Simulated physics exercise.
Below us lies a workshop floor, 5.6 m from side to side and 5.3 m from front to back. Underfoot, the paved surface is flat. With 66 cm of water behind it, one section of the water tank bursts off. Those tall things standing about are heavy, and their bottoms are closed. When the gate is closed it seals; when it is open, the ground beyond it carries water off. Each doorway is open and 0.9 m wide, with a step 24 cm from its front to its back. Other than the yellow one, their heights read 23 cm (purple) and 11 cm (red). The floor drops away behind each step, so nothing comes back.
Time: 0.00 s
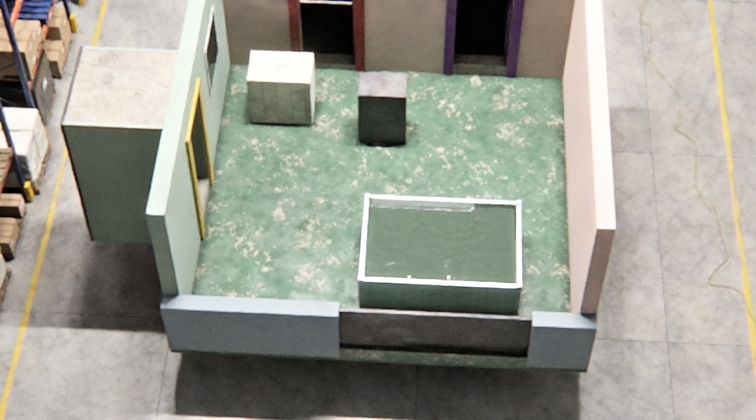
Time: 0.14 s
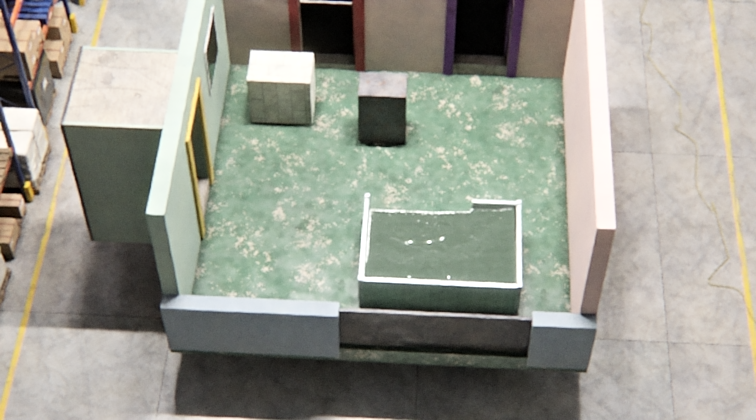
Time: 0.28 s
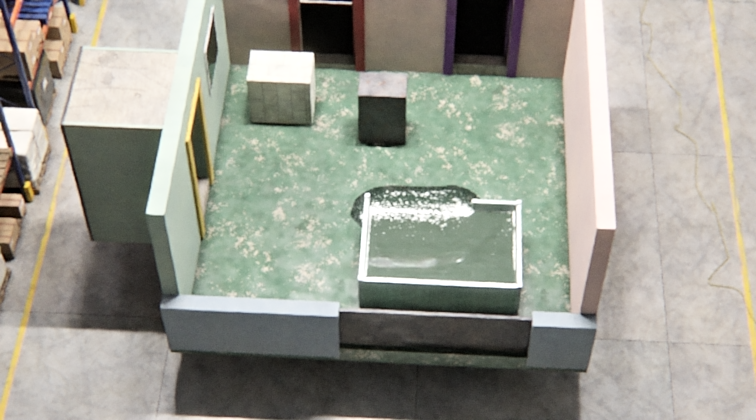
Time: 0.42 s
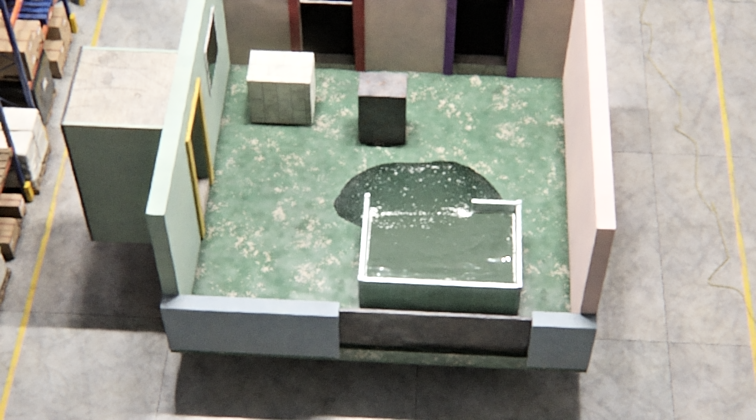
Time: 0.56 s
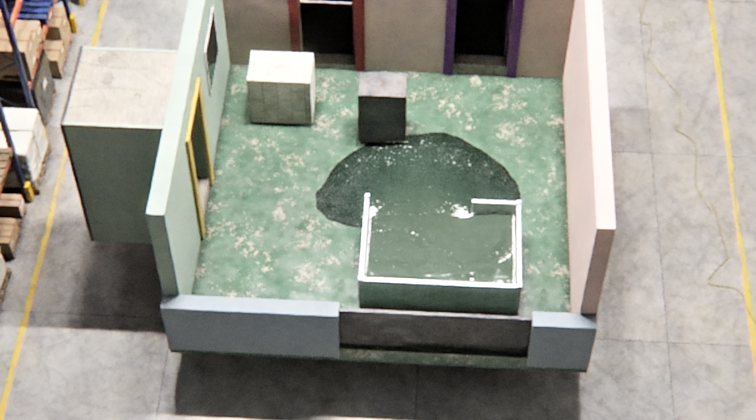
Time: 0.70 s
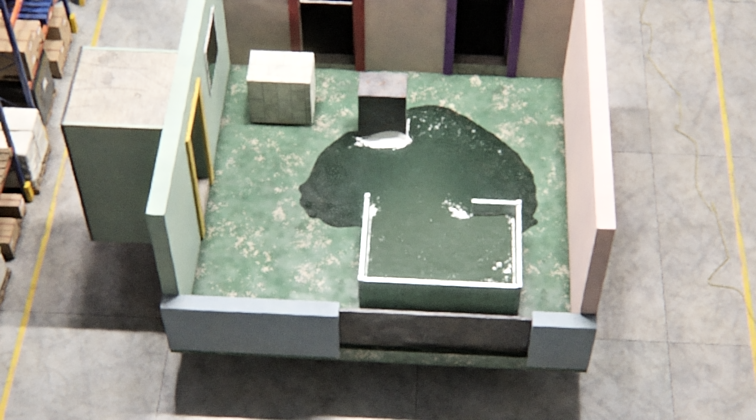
Water poured through a gap in the far side of a tank, spreading a wide dark puddle across the green floor and meeting the dark block behind it, while the yellow door stayed dry.
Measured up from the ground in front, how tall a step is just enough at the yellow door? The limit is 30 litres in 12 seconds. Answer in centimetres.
It needs to be about 5.5 cm tall.
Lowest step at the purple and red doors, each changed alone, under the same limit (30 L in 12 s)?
Close to 21 cm (purple) and close to 11.0 cm (red).
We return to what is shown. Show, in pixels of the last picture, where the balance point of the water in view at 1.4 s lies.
The centre of all the water is around (429, 213).
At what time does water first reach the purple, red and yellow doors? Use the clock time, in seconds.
It arrives at the purple door at 1.0 s, the red door at 1.6 s and the yellow door at 2.4 s.
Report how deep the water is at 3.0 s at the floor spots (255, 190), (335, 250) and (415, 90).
First spot about 2 cm, second about 0 cm, third about 10 cm.
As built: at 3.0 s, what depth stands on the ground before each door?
Purple door 19 cm, red door 11 cm, yellow door 8 cm.
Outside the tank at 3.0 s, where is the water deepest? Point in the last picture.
Check close to (563, 81).
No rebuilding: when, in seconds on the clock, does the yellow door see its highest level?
At about 7.0 s.
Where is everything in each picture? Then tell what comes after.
In the first picture, the water tank at (441, 243) is whole and still, 66 cm deep; the yellow door at (200, 166) is dry.
In the second picture, the gap is on the far side, the front 0.3 m out at a hidden place; the back of the water tank holds 66 cm.
In the third picture, the front is at (440, 190), 0.8 m from the gap on the far side; 1.3 m2 of floor is wet, 65 cm left at the back.
In the fourth picture, the gap is on the far side, the front 1.3 m out at (426, 166); the back of the water tank holds 58 cm.
In the fifth picture, the front is at (427, 138), 1.9 m from the gap on the far side; 4.2 m2 of floor is wet, 58 cm left at the back.
In the sixth picture, water pours out on the far side and has run 2.5 m, to (425, 110); about 6 cm deep outside, 54 cm at the back; the yellow door at (200, 166), 3.3 m from the gap, is still 1.8 m from the nearest water.
After 1.4 s water covers 40 % of the floor, deepest (40 cm) near (397, 148); it has not reached the yellow door.
After 3.0 s water covers 60 % of the floor, deepest (30 cm) near (563, 81); 8 cm at the yellow door, 0 litres in over its 19 cm step.
After 12.0 s water covers 100 % of the floor, deepest (12 cm) near (447, 339); 9 cm at the yellow door, 0 litres in over its 19 cm step.
At the yellow door as built, the water arrived by 2.4 s and peaked near 11 cm at 7.2 s.
Run again over the same 12 s with other heights there, 42 litres in over 5 cm, 15 litres over 7 cm. The limit of 30 litres is kept from about 5.5 cm up.
